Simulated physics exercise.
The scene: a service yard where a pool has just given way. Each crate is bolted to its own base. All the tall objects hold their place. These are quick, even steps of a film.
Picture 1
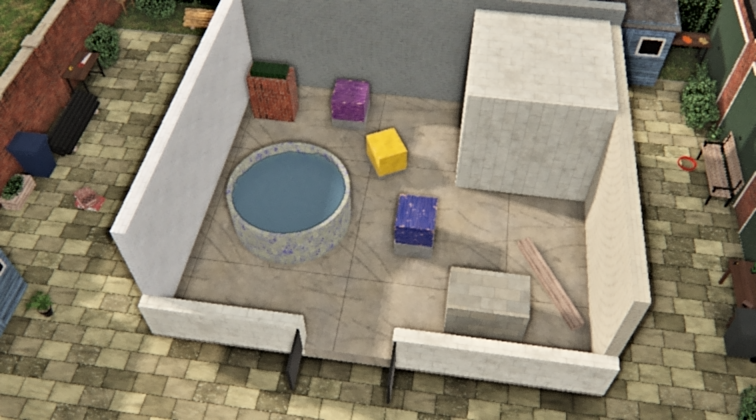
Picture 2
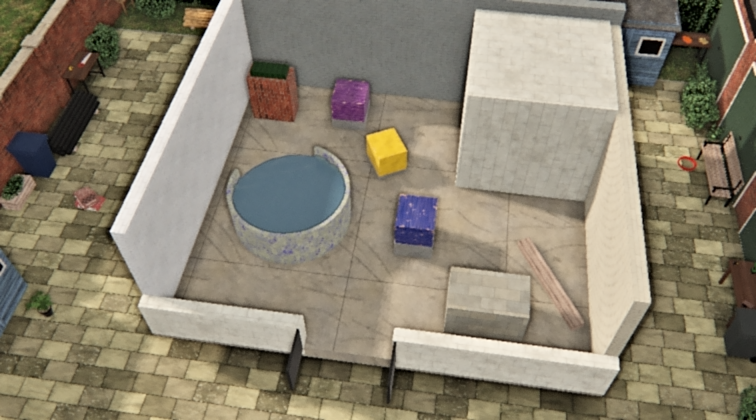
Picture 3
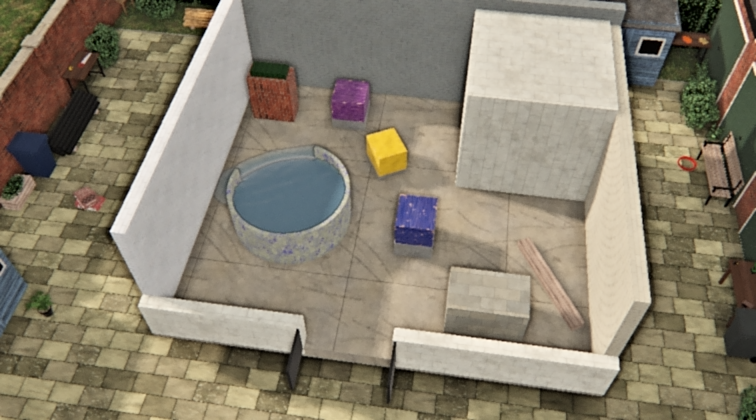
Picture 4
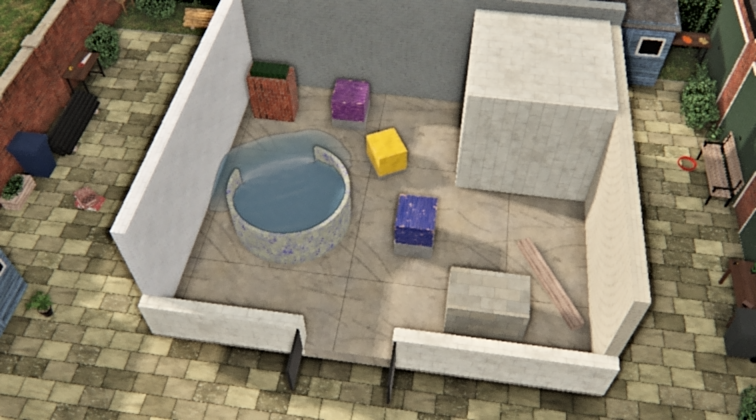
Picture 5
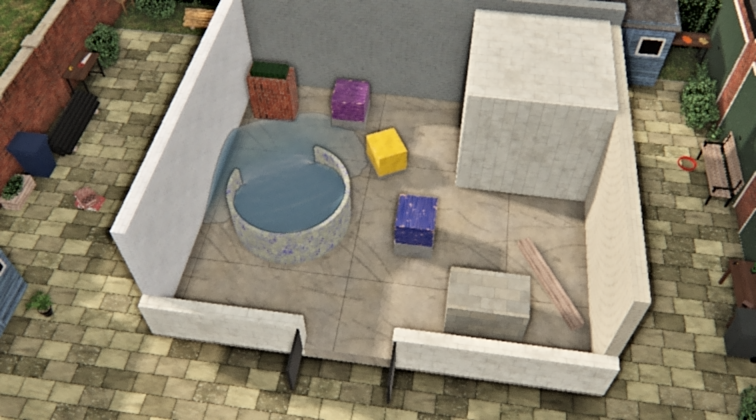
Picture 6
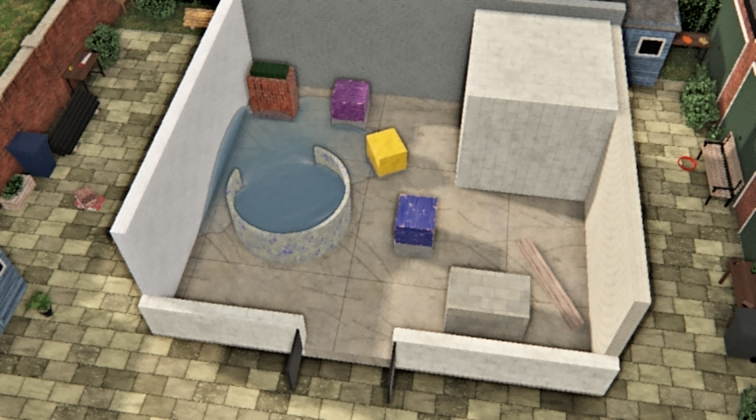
A round stone pool in a walled yard sat full and still, then its far side opened and water poured out, spreading across the paving toward the left wall and the brick planter behind it.
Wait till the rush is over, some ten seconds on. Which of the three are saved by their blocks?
In the end: The purple crate is soaked; the blue crate keeps dry; the yellow crate is soaked.
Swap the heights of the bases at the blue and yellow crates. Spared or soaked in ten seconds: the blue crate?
My reading: The blue crate is wetted.
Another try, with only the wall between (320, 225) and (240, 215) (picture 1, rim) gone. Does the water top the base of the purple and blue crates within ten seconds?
The purple crate keeps dry, the blue crate keeps dry.
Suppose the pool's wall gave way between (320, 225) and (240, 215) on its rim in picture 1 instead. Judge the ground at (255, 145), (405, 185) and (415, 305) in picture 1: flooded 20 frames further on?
As listed: Awash, dry, covered.
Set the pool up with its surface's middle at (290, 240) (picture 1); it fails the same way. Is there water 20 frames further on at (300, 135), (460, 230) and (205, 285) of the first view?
One after the other: Under water, clear, covered.
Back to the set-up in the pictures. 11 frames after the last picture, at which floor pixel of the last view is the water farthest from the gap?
At about (457, 103).
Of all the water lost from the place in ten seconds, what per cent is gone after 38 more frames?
I make it 25 per cent.
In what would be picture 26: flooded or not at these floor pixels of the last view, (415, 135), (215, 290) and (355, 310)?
As listed: Awash, awash, dry.
A moment on, water covers 30 % of the floor; the purple crate water round its plinth, the blue crate not reached, the yellow crate water round its plinth.
Next, water covers 40 % of the floor; the purple crate water round its plinth, the blue crate not reached, the yellow crate water round its plinth.
Then, water covers 50 % of the floor; the purple crate water round its plinth, the blue crate water round its plinth, the yellow crate water round its plinth.
Later, water covers 80 % of the floor; the purple crate water round its plinth, the blue crate water round its plinth, the yellow crate water round its plinth.
In the end, water covers 95 % of the floor; the purple crate was topped, the blue crate stayed above the water, the yellow crate was topped.
